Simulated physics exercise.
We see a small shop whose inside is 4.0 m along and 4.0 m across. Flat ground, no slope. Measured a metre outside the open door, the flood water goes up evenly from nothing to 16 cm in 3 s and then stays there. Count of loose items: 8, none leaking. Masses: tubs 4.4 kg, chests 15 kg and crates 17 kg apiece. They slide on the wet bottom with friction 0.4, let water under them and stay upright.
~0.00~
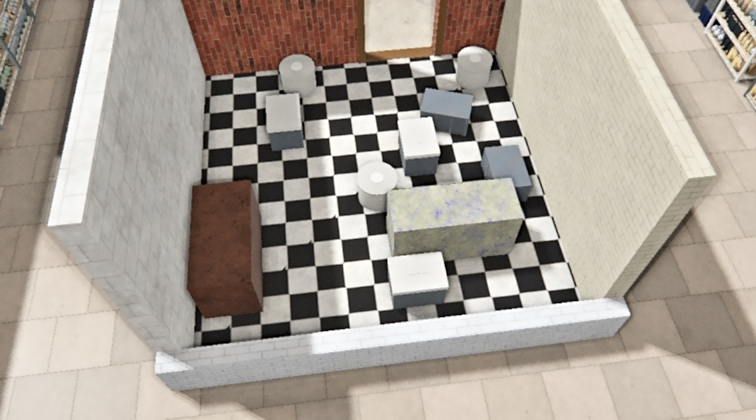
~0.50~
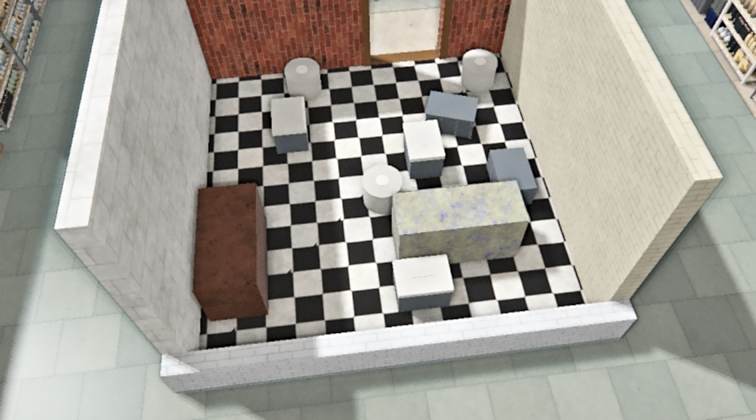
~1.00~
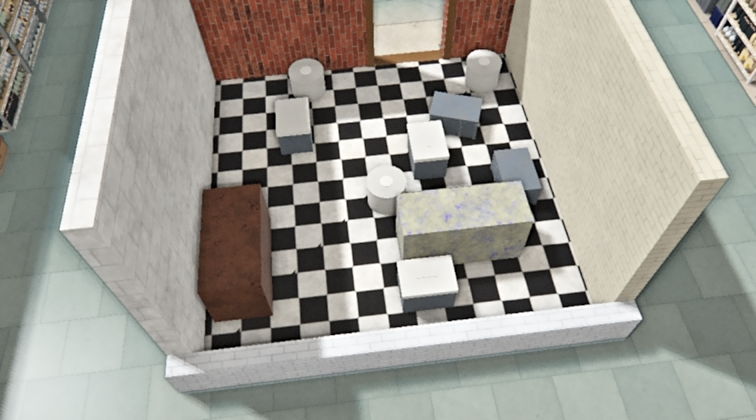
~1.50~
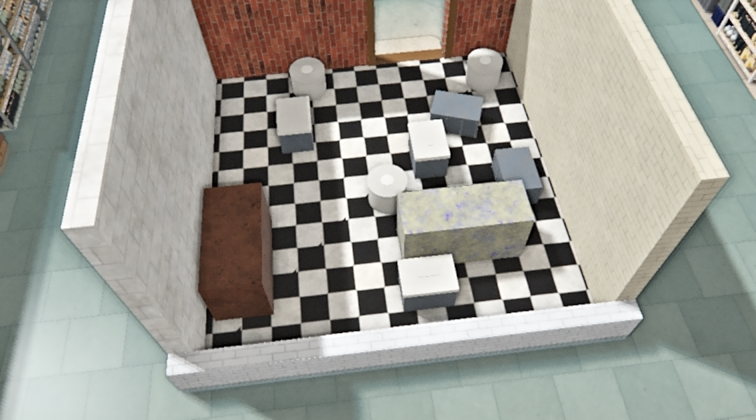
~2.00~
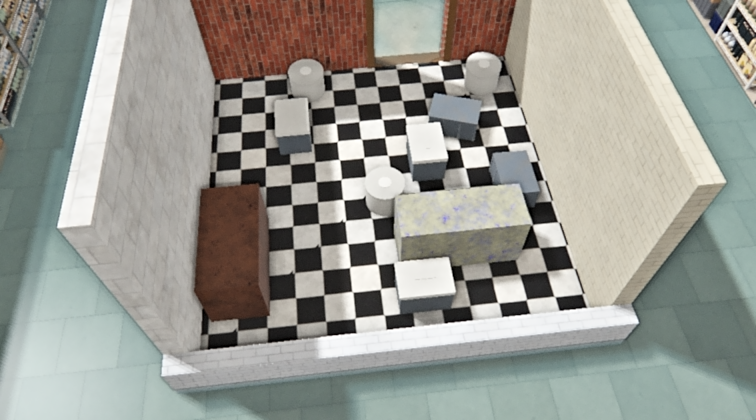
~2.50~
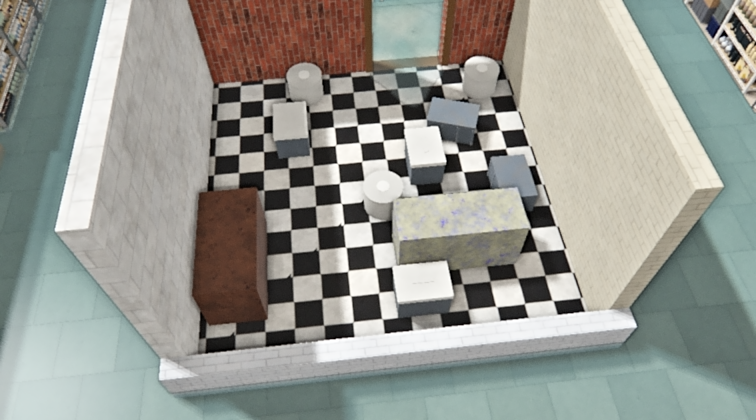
A small checkered-floor shop stays still while the tiled ground outside turns from beige to blue-green.
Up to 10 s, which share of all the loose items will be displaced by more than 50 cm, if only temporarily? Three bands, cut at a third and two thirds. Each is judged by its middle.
Band: One third to two thirds.
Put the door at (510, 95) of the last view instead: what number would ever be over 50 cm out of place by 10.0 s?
The count would be 3.
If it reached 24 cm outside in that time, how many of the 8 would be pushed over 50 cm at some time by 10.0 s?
5.
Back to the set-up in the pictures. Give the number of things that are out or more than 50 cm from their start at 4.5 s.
My count gives 0.
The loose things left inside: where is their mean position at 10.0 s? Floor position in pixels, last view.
Averaged position, last view: Near pixel (407, 191).
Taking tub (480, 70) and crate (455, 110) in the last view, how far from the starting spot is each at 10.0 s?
Net displacement, in order: 100 cm; 100 cm.
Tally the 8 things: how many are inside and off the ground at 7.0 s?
Answer: 1.
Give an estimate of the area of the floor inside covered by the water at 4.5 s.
Roughly 5.5 m2.
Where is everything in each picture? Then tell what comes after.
The first frame shows a tub at (297, 67) rests on the ground; a chest at (283, 111), on the bottom; 0.0 m2 under water; 0 of 8 have shifted.
The second frame shows a tub at (302, 70) rests on the ground; a chest at (288, 114) rests on the ground; 0.0 m2 under water; 0 of 8 have shifted.
The third frame shows a tub at (306, 71) rests on the ground; a chest at (292, 115) rests on the ground; water covers 0.0 m2; 0 of 8 have shifted.
The fourth frame shows a tub at (307, 70) rests on the ground; a chest at (293, 114) rests on the ground; water covers 0.0 m2; 0 of 8 have shifted.
The fifth frame shows a tub at (306, 71), on the bottom; a chest at (292, 115), on the bottom; water covers 0.0 m2; 0 of 8 have shifted.
The sixth frame shows a tub at (304, 75) rests on the ground; a chest at (290, 119), on the bottom; water covers 0.4 m2; 0 of 8 have shifted.
After 3.5 s 0 of 8 are over 50 cm from their spots; 0 afloat.
After 4.5 s 0 of 8 are over 50 cm from their spots; 0 afloat.
After 7.0 s 1 of 8 are over 50 cm from their spots; 1 afloat.
After 10.0 s 5 of 8 are over 50 cm from their spots, and 5 have been at some point; 4 afloat.
